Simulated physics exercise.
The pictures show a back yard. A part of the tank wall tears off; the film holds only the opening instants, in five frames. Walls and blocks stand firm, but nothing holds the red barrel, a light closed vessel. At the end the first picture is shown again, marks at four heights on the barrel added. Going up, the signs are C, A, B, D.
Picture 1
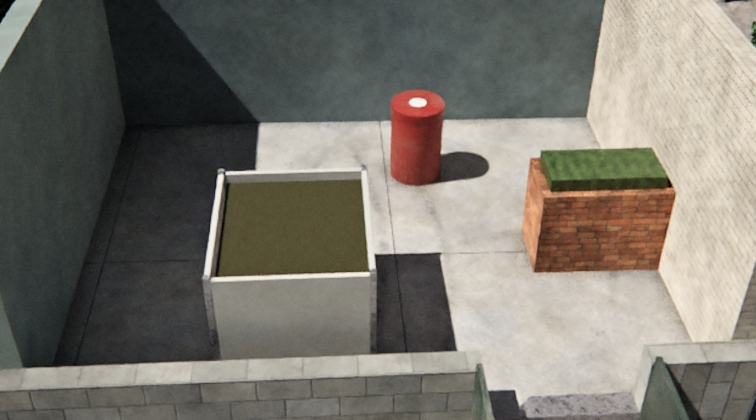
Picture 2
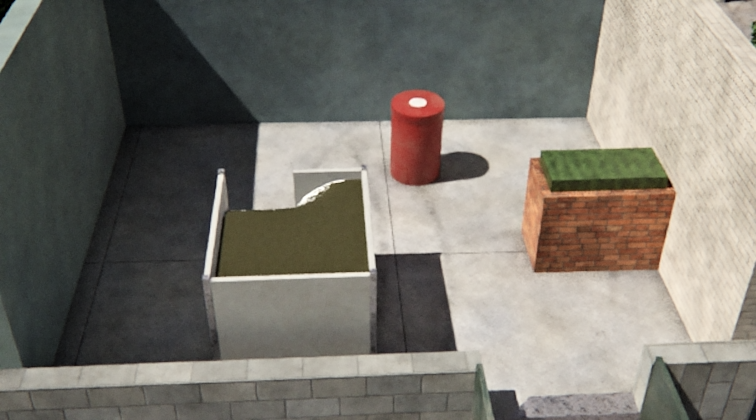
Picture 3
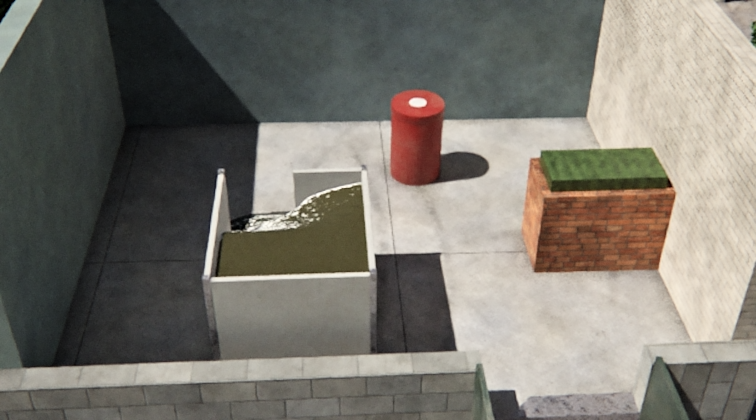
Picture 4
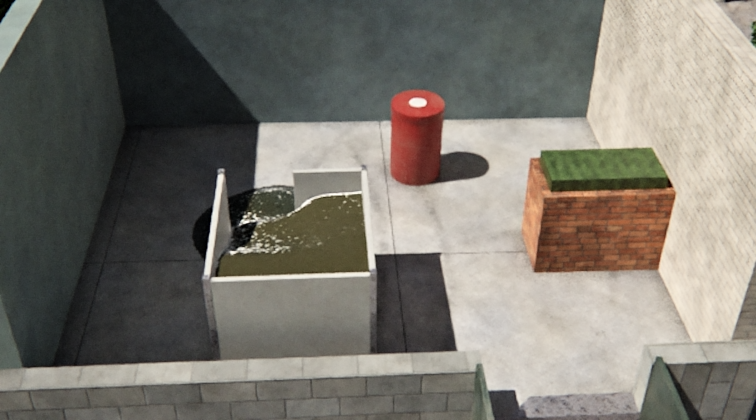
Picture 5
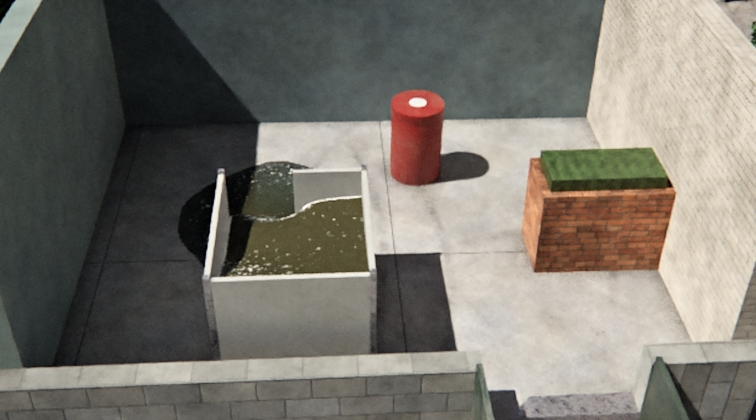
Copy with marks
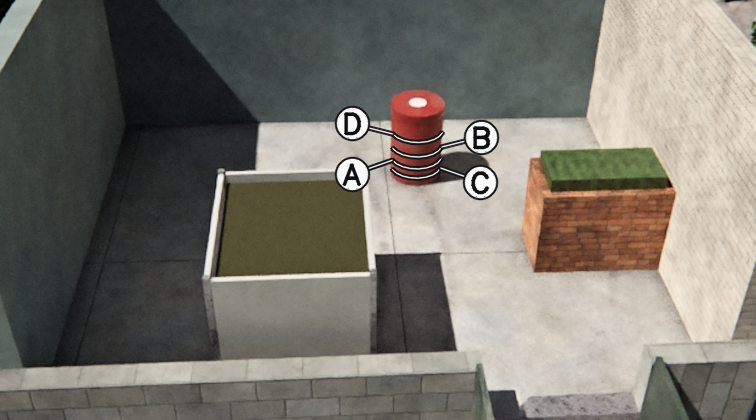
Back yard with a red barrel and brick planter, murky water sinking in an open-backed tank and spreading behind it.
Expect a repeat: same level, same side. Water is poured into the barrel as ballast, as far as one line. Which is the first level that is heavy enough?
It is A.
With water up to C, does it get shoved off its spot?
Yes, it does.
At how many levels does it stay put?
Three.
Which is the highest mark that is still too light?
Mark C.
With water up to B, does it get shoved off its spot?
No, that is safe.
In white, A at (418, 168); B at (418, 157); C at (417, 178); D at (419, 142); from the bottom up C, A, B, D.
With A, it does not move.
With B, it does not move.
With C, it is pushed about half its own width away.
With D, it does not move.
